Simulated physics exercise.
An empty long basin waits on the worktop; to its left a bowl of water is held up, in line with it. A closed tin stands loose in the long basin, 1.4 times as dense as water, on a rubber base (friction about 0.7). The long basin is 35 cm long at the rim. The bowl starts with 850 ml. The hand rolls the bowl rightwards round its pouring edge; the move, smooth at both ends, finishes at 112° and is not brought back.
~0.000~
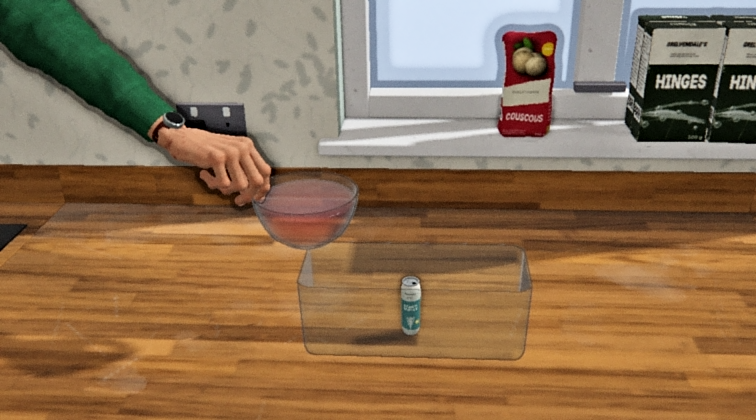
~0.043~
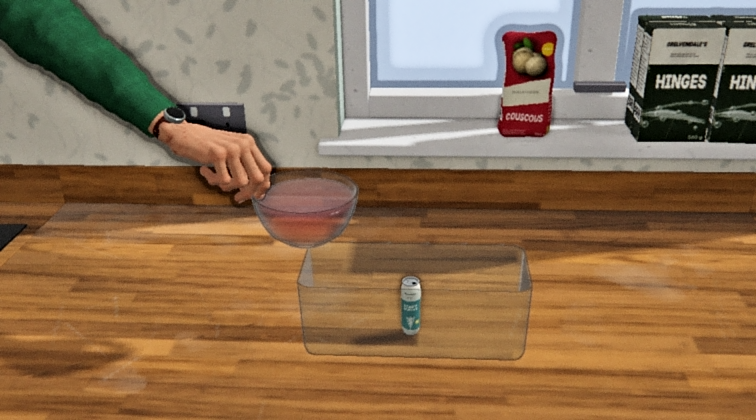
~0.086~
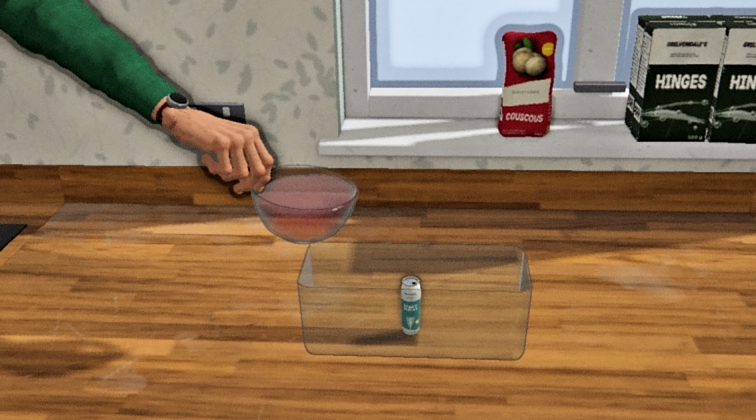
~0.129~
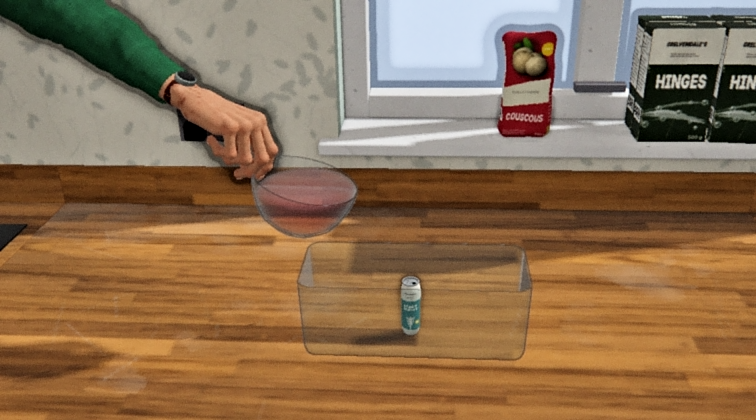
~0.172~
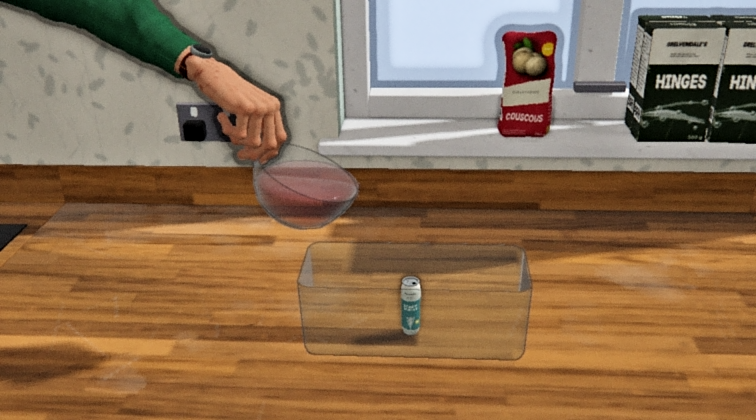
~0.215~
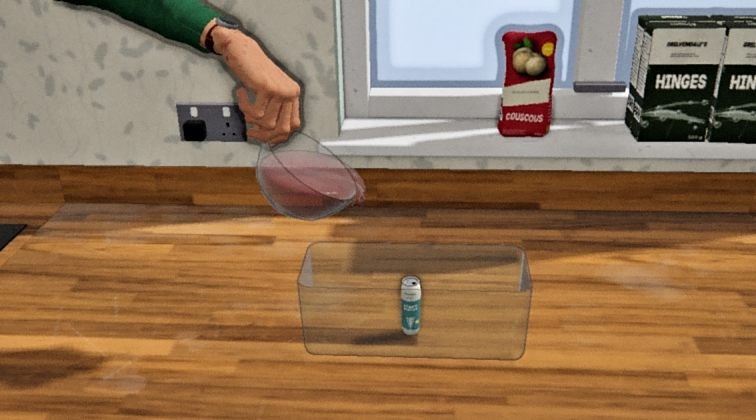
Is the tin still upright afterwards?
It goes over.
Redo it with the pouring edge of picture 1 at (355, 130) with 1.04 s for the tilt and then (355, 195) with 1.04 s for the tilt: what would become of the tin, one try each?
First it remains upright; then it remains upright.
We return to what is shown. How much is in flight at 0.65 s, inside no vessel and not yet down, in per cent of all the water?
Some 4 per cent.
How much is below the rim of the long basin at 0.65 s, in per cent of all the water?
Some 96 per cent.
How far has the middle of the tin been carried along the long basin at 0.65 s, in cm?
About 0 cm.
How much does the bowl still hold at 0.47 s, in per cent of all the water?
Some 22 per cent.
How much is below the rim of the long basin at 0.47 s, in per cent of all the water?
About 14 per cent.
After 0.47 s the tilt is 106° and 21 per cent is still to pour; the tin stands where it began.
After 0.65 s the tilt is 112° and 0 per cent is still to pour; the tin stands where it began.
After 0.84 s the tilt is 112° and 0 per cent is still to pour; the tin leans 14°.
After 1.05 s the tilt is 112° and 0 per cent is still to pour; the tin lies on its side.
In the end the tin lies on its side.
